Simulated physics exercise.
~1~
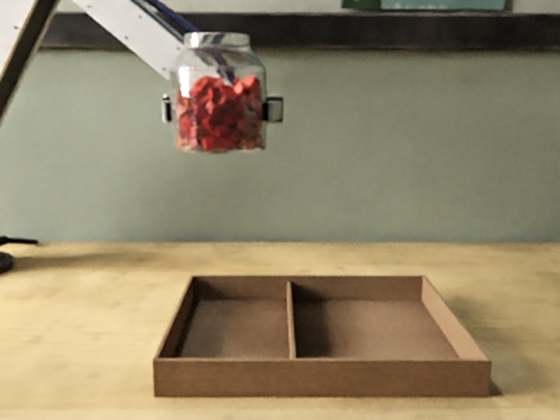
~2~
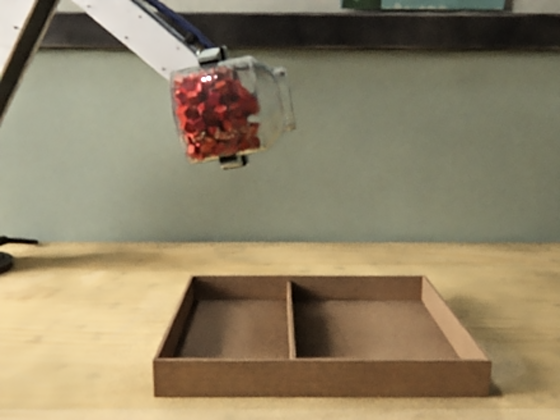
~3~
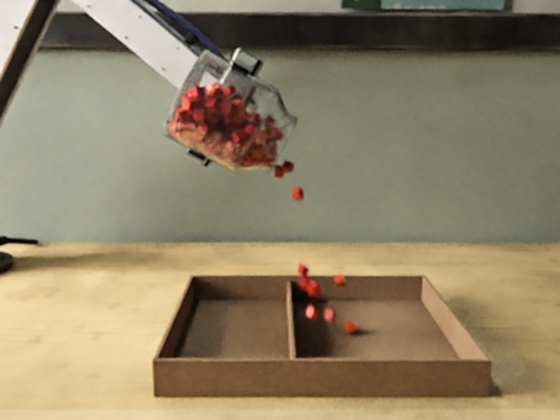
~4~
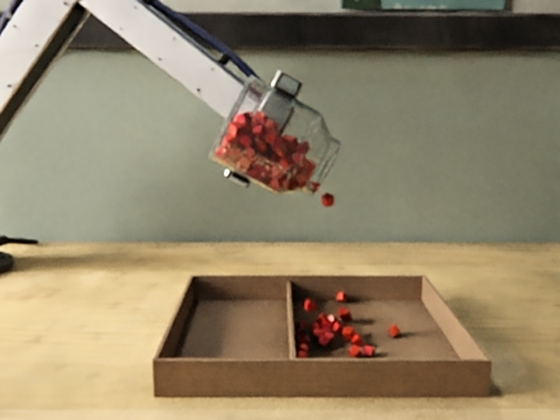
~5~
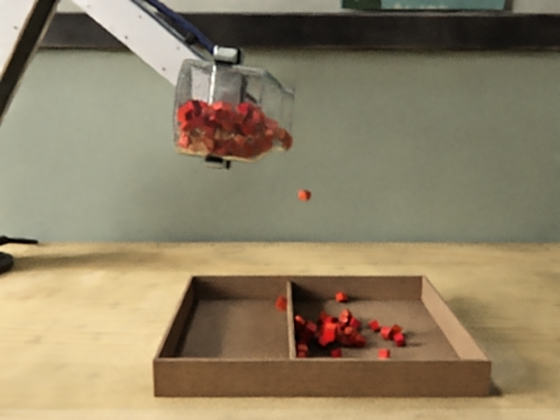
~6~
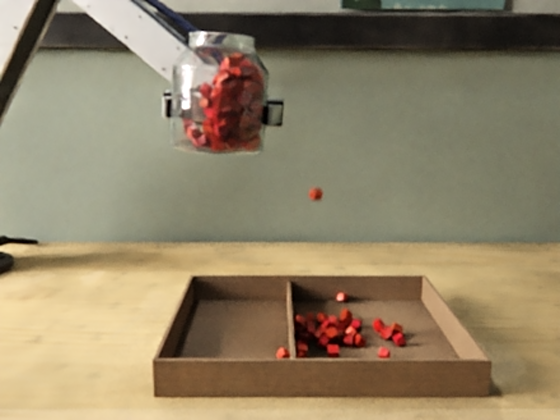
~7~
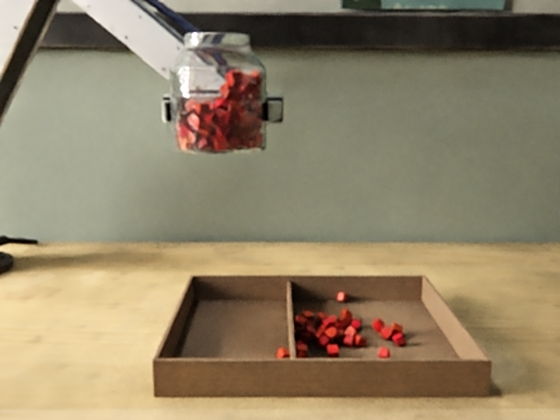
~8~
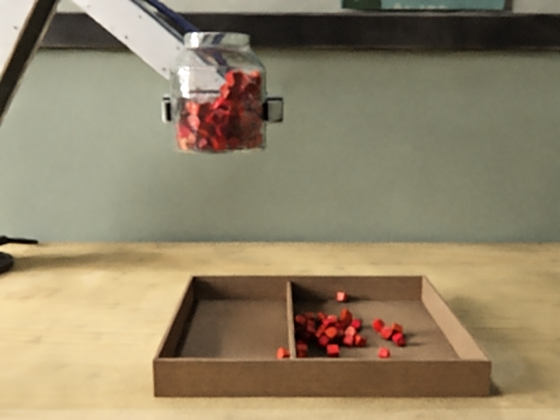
The video shows a robot arm tipping a clear jar of red cubes to the right over a divided brown tray, spilling some mostly into the right compartment, then turning the jar upright, still holding many cubes, with one stray cube left of the divider.
